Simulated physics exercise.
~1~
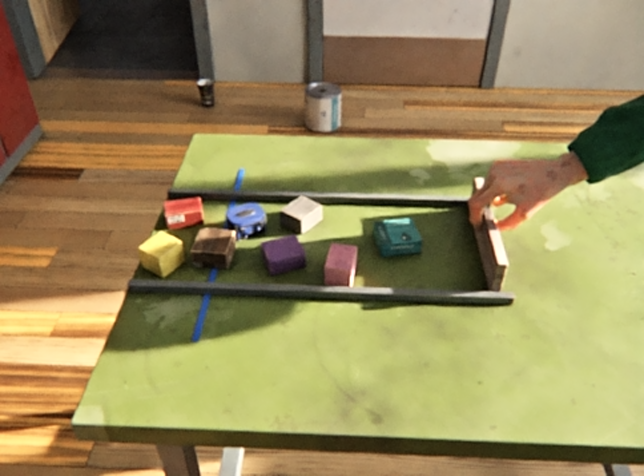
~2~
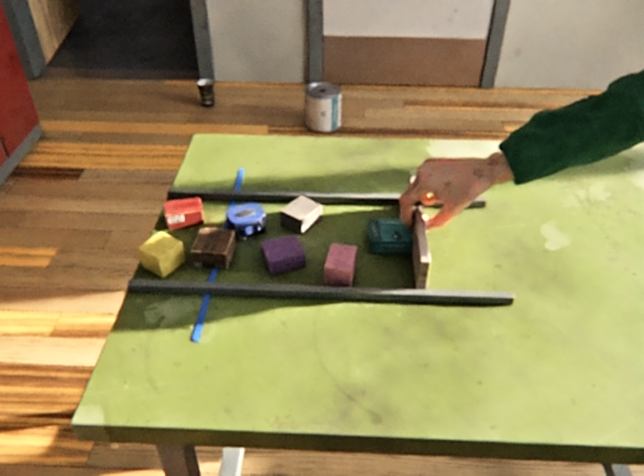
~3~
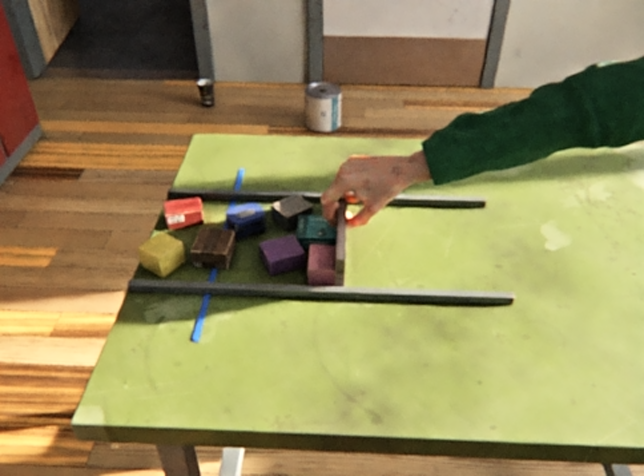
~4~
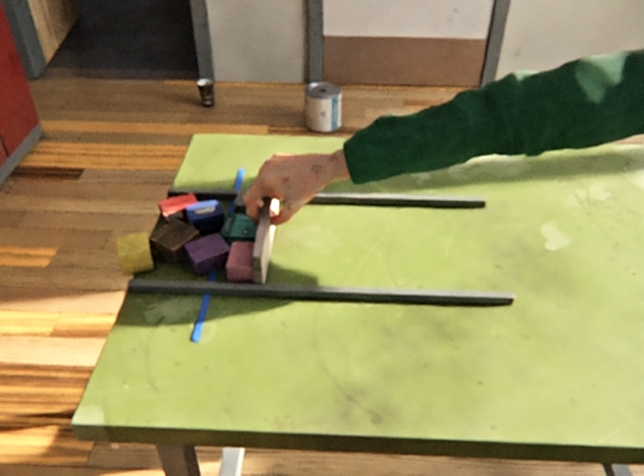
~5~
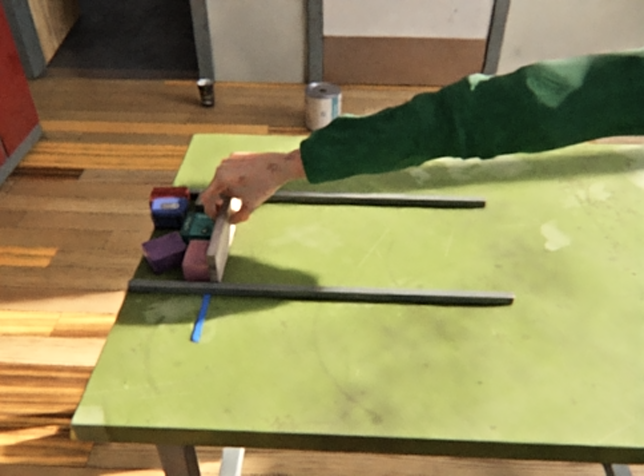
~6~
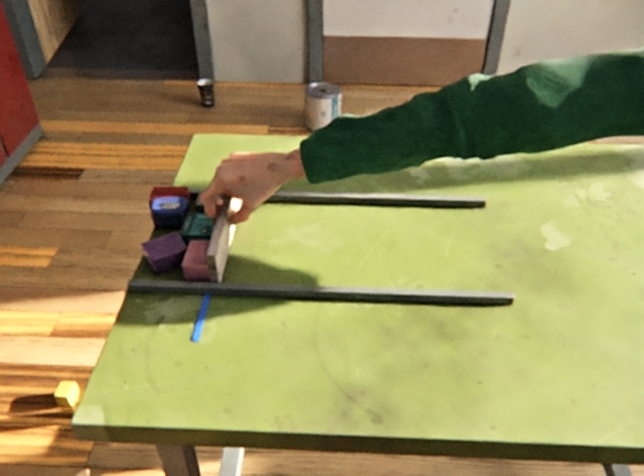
At first, a hand in a green sleeve holds an upright board at the right end of two dark rails on a green table, with small colourful blocks scattered toward the left. The hand slides the board left, reaching the turquoise block, then the pink one, and gathering more into a cluster. The bunched pieces shift toward the table's left edge, and the yellow block pokes out past it. As the board nears the blue tape, the yellow and brown blocks go over. Finally the board stops, the remaining blocks crowded at the edge and the yellow one low beside the table.
